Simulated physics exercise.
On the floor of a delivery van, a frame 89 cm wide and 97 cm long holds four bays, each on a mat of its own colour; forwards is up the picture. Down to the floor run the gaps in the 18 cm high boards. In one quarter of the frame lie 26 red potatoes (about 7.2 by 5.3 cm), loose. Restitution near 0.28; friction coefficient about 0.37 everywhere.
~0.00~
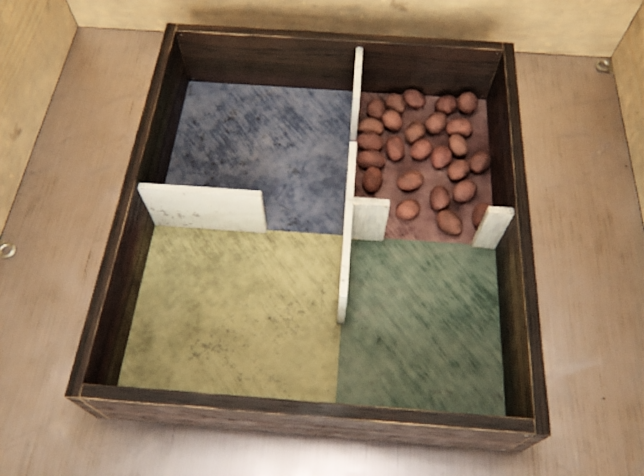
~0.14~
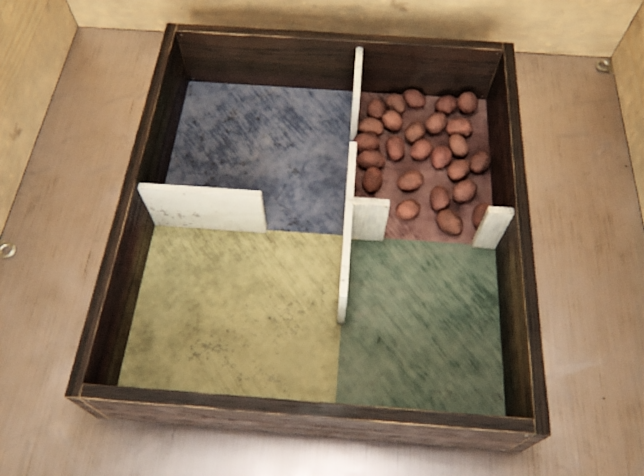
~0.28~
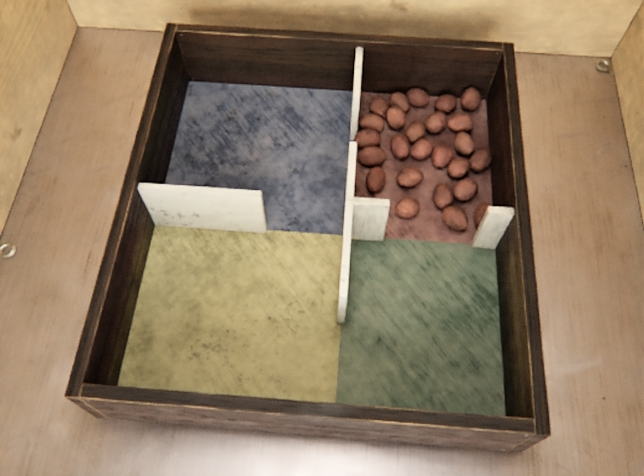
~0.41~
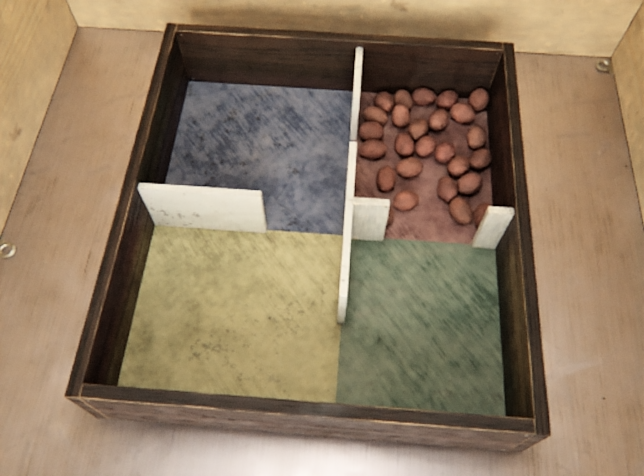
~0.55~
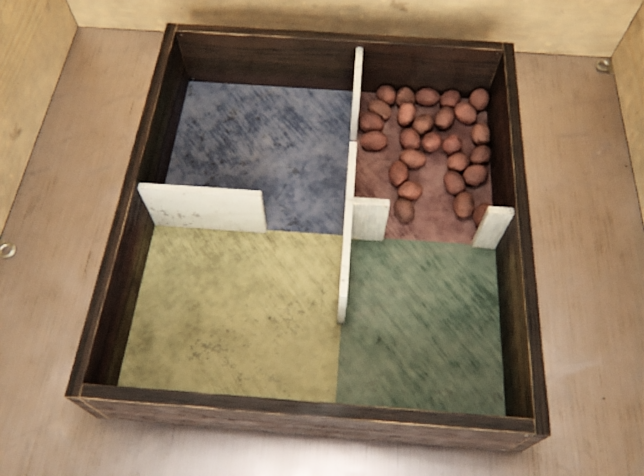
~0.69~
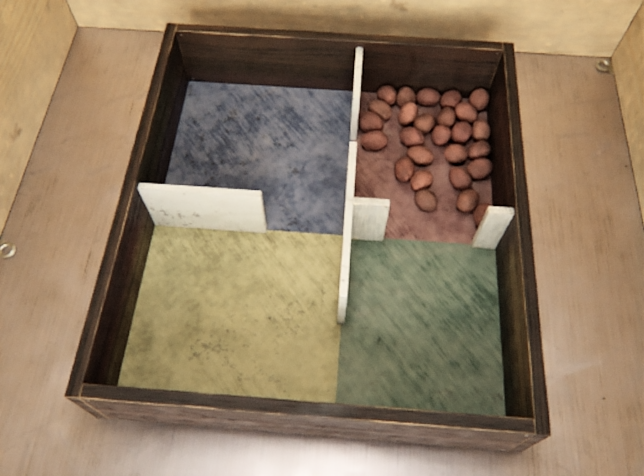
In a divided wooden frame, reddish potatoes on the red mat shift forwards and bunch together.
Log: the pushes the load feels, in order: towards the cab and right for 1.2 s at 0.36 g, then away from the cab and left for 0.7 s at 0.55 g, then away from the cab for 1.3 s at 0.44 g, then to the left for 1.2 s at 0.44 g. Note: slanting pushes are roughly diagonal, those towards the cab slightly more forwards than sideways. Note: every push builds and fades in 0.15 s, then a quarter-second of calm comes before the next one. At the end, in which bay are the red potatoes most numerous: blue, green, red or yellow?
I would say the yellow one.
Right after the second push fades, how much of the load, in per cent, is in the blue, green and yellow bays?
Well, you'd find blue at 20, green at 30 and yellow at 0 per cent.
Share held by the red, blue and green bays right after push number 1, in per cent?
Red at 100, blue at 0, green at 0 in a hundred.
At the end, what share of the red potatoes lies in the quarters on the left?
Near enough 70 per cent, I'd say.
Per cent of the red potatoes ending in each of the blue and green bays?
Final shares: Blue at 20, green at 0 percent.
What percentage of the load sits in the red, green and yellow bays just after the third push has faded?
So you get red at 40, green at 40 and yellow at 20 per cent.
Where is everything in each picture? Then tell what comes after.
Middle of the blue mat (261, 152); middle of the green mat (422, 330); middle of the red mat (422, 162); middle of the yellow mat (236, 316); 26 in the red bay, in the first frame.
In the second frame, 26 in the red bay.
In the third frame, 26 in the red bay.
In the fourth frame, 26 in the red bay.
In the fifth frame, 26 in the red bay; the potato farthest behind, in the direction of the first push, is at (404, 210).
In the sixth frame, 26 in the red bay; the potato farthest behind, in the direction of the first push, is at (426, 201).
After push 1 (1.44 s), 26 in the red bay.
After push 2 (2.39 s), 15 in the red bay, 4 in the blue bay and 7 in the green bay.
After push 3 (3.94 s), 10 in the red bay, 1 in the blue bay, 11 in the green bay and 4 in the yellow bay.
After push 4 (5.39 s), 7 in the red bay, 4 in the blue bay and 15 in the yellow bay.
Outcome (at 6.00 s), 7 in the red bay, 4 in the blue bay and 15 in the yellow bay.
